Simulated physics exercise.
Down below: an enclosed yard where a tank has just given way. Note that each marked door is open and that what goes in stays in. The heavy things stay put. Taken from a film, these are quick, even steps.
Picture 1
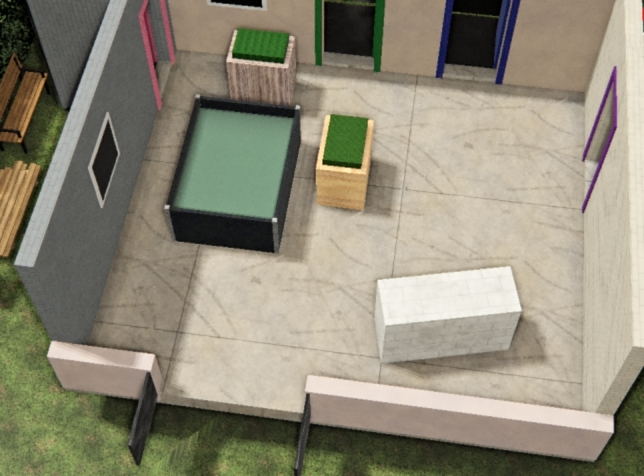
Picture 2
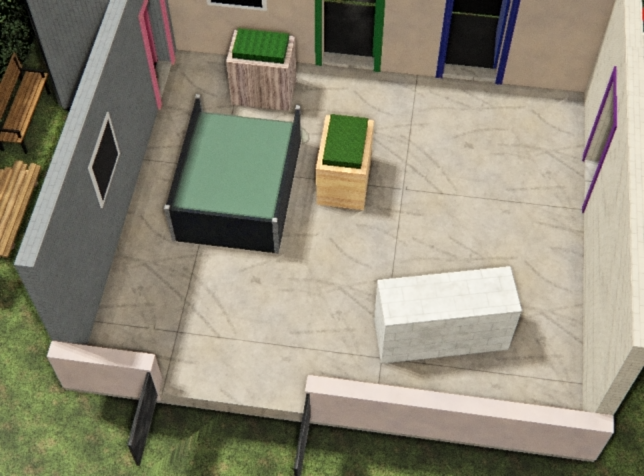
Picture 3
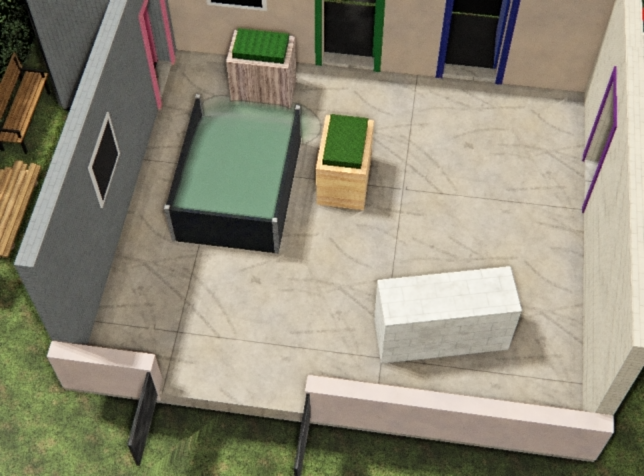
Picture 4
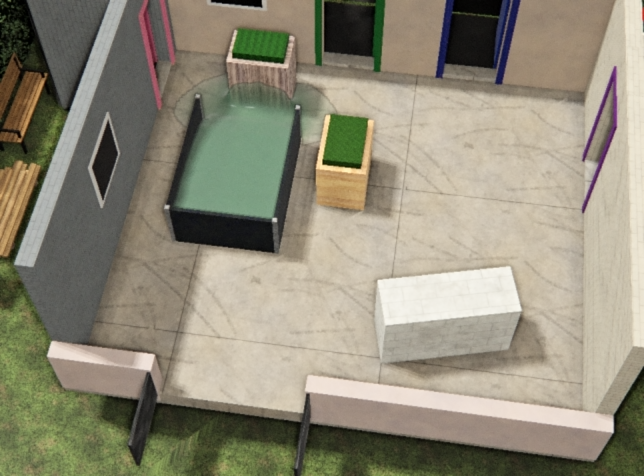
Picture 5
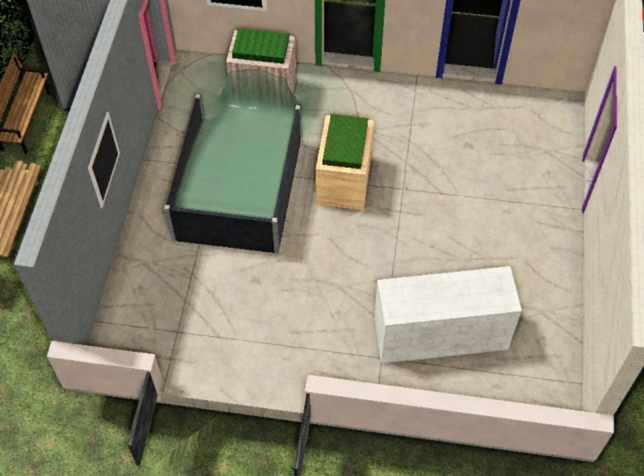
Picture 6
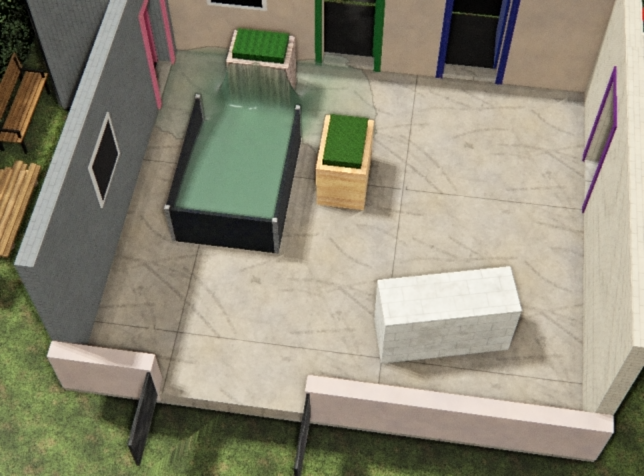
Greenish water in a dark tank in a walled yard poured out once the far side was gone, spreading around the striped, grass-topped planter behind it and thinly across the pale paved floor.
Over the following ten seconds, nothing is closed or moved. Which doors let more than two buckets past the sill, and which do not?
My prediction: The green door tips over the cap there, the pink door tips over the cap there, the purple door tips over the cap there, the blue door stays at or under the cap there.
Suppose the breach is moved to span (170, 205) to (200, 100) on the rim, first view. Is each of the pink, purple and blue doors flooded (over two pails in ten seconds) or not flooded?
So, taking them in turn: Pink door tops the limit, purple door doesn't reach it, blue door doesn't reach it.
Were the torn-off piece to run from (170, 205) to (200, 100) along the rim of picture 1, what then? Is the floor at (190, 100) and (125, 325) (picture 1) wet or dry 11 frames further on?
In the order asked, I get drenched for the first and drenched for the second.
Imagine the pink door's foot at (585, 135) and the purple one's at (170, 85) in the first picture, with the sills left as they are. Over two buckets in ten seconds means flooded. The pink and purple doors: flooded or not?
Short version: The pink one tops the limit and the purple one tops the limit.
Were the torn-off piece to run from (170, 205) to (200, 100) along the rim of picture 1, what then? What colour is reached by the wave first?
The pink one is first in line.
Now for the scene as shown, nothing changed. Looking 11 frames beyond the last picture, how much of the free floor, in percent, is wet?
About 35 percent.
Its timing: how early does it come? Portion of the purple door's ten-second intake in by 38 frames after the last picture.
Some 65 per cent.
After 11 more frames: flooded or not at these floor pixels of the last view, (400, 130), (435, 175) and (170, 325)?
Result, in the order given: Wetted / wetted / not wetted.
A moment on, water covers 20 % of the floor; the green door over two buckets in, the pink door over two buckets in, the purple door not reached, the blue door not reached.
Next, water covers 35 % of the floor; the green door far over two buckets in, the pink door far over two buckets in, the purple door not reached, the blue door wet at the sill, nothing in.
Then, water covers 45 % of the floor; the green door far over two buckets in, the pink door far over two buckets in, the purple door under two buckets in, the blue door under two buckets in.
Later, water covers 65 % of the floor; the green door far over two buckets in, the pink door far over two buckets in, the purple door over two buckets in, the blue door under two buckets in.
In the end, water covers 90 % of the floor; the green door far over two buckets in, the pink door far over two buckets in, the purple door over two buckets in, the blue door under two buckets in.
